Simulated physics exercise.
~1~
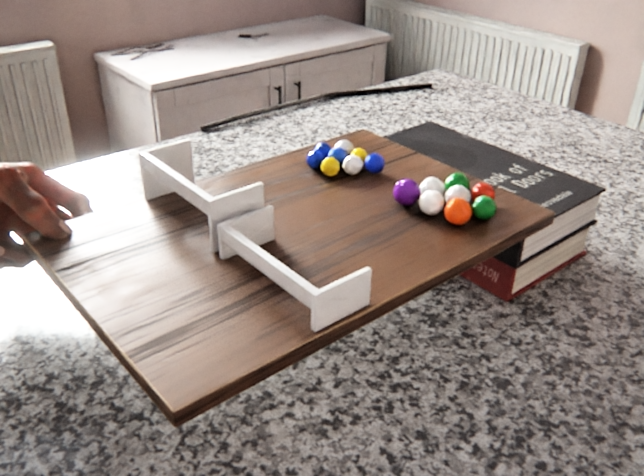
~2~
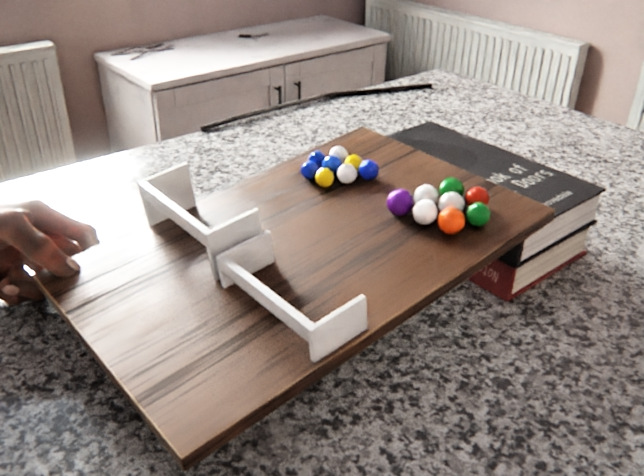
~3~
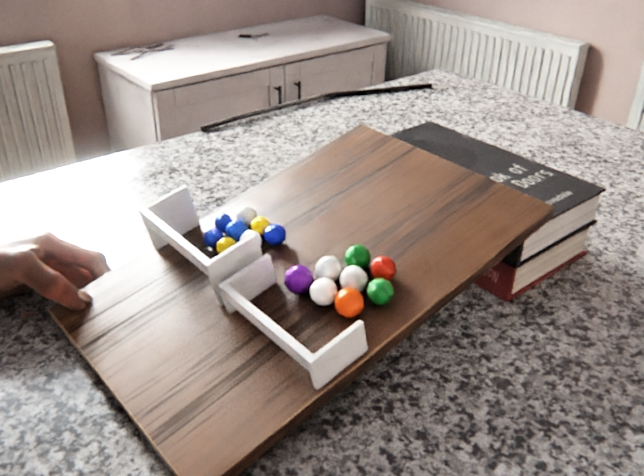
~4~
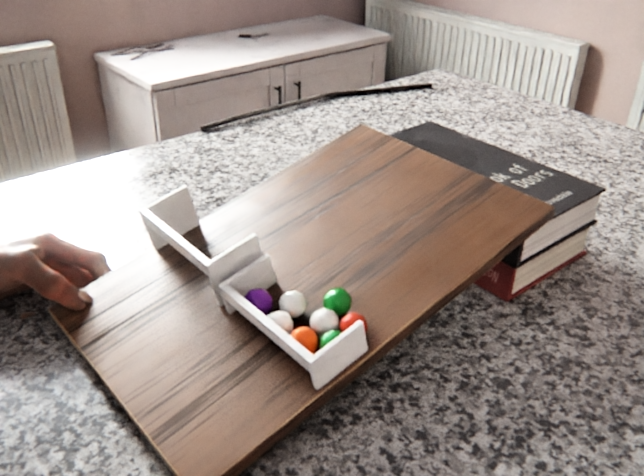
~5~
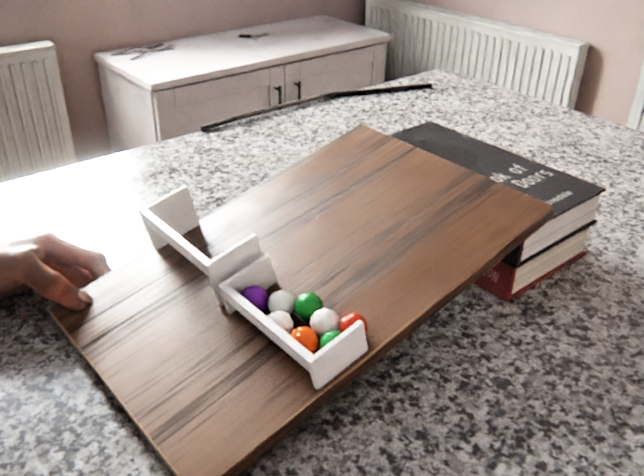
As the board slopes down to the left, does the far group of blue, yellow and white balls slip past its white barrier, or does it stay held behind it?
The far group slips under its white barrier and is no longer seen on the board. The near group of mixed colours is stopped by its own barrier.
